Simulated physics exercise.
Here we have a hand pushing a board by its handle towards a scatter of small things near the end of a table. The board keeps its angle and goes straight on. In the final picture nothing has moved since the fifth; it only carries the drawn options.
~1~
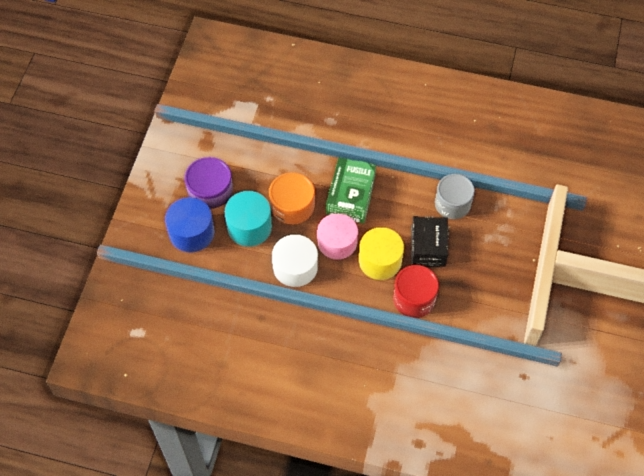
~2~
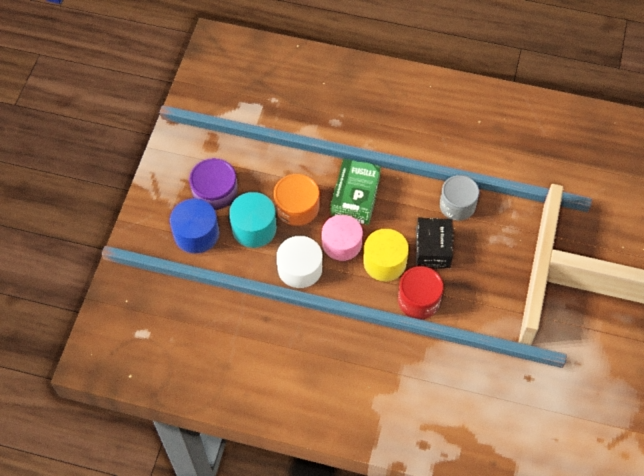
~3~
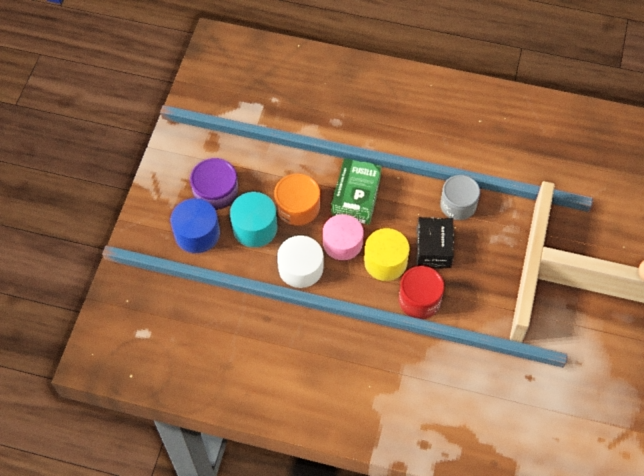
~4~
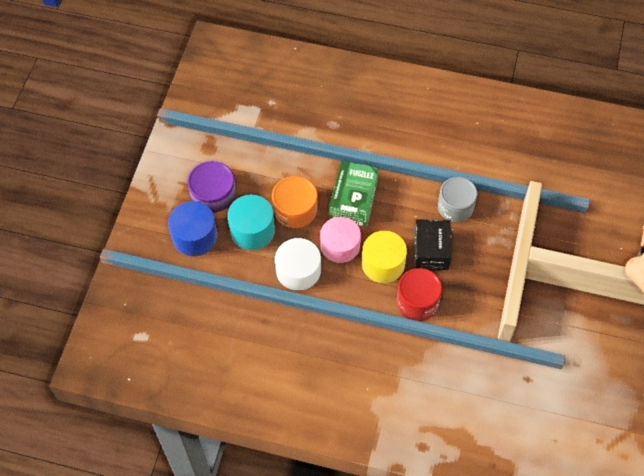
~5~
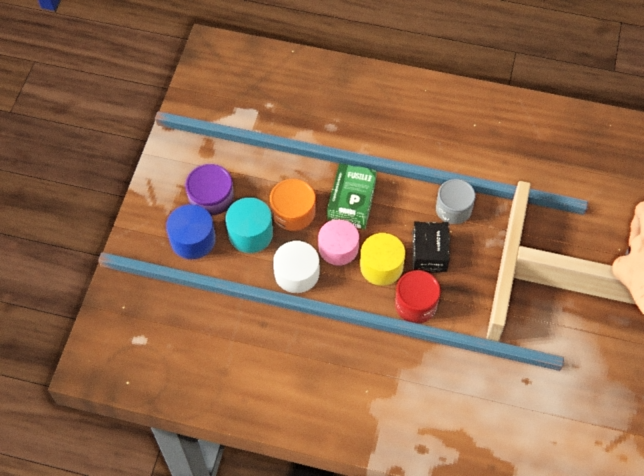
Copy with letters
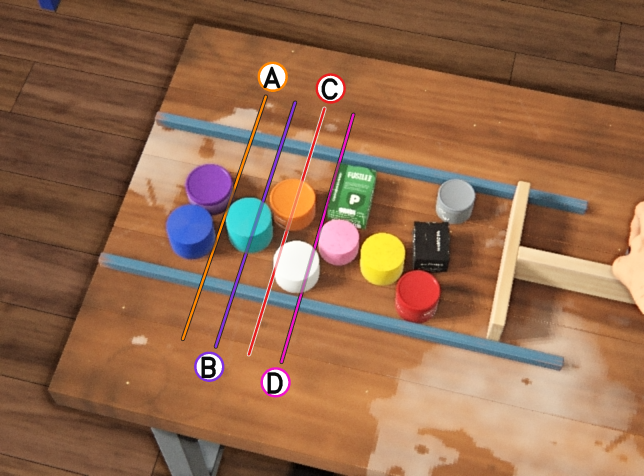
The clip opens on small tubs, a green packet and a black packet scattered between two blue strips on a wooden table, with a wooden board to their right. The board slides slowly left towards them, and a hand comes into view gripping its handle, while the small things stay in place.
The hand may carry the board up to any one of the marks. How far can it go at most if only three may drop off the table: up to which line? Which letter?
A.
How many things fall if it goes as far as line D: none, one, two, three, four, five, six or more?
In all, none.
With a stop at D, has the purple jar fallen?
No.
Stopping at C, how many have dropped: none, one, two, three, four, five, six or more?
By then, none.
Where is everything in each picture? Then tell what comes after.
In the first picture, red jar (416, 292); green packet (351, 190); white pot (295, 261).
In the second picture, board (546, 254); grey tub (460, 198).
In the third picture, board (537, 251); pink pot (343, 238).
In the fourth picture, board (524, 250); black packet (432, 245).
In the fifth picture, board (512, 250); yellow pot (383, 260); blue tin (191, 232); red jar (417, 297).
On the marked copy, A at (227, 210); B at (258, 217); C at (289, 224); D at (320, 230).
Following A. Soon after the start, board (408, 228); red jar (366, 289); orange tub (289, 201).
Later, board (307, 206); purple jar (184, 192); blue tin (169, 234).
In the end, board (229, 189); purple jar over the edge; blue tin over the edge; two fallen.
As for the rest, B is within the limit but short; C is within the limit but short; D is within the limit but short.
